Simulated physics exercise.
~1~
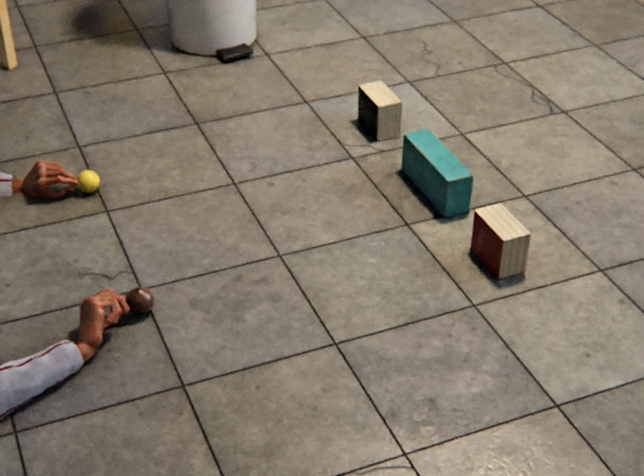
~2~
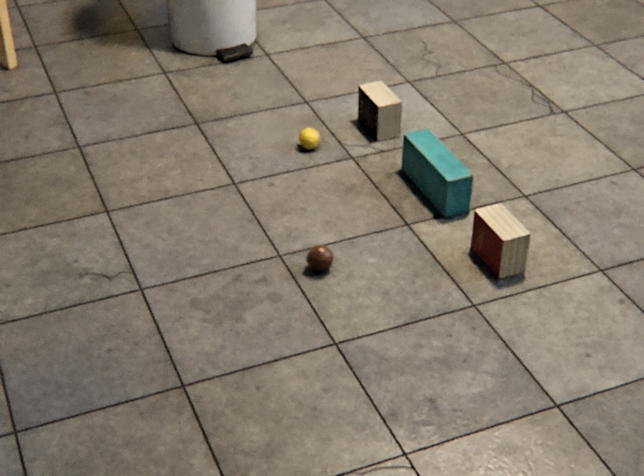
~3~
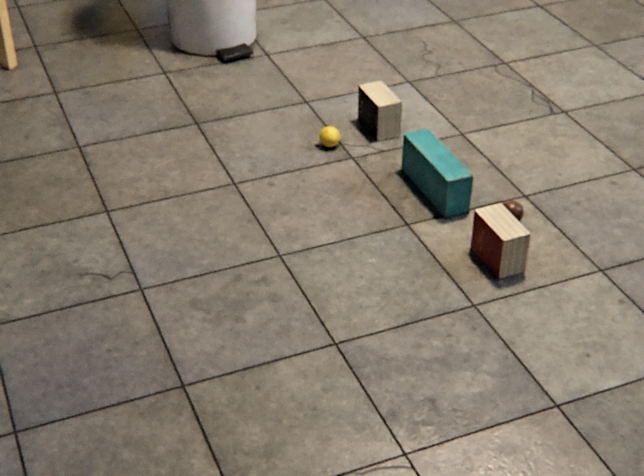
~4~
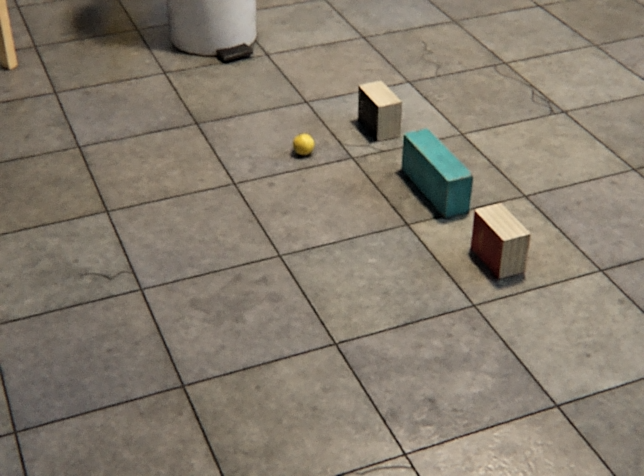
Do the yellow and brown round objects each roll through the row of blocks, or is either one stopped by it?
The yellow one bounces off the blocks and comes back a little to the left. The brown one rolls through its gap.
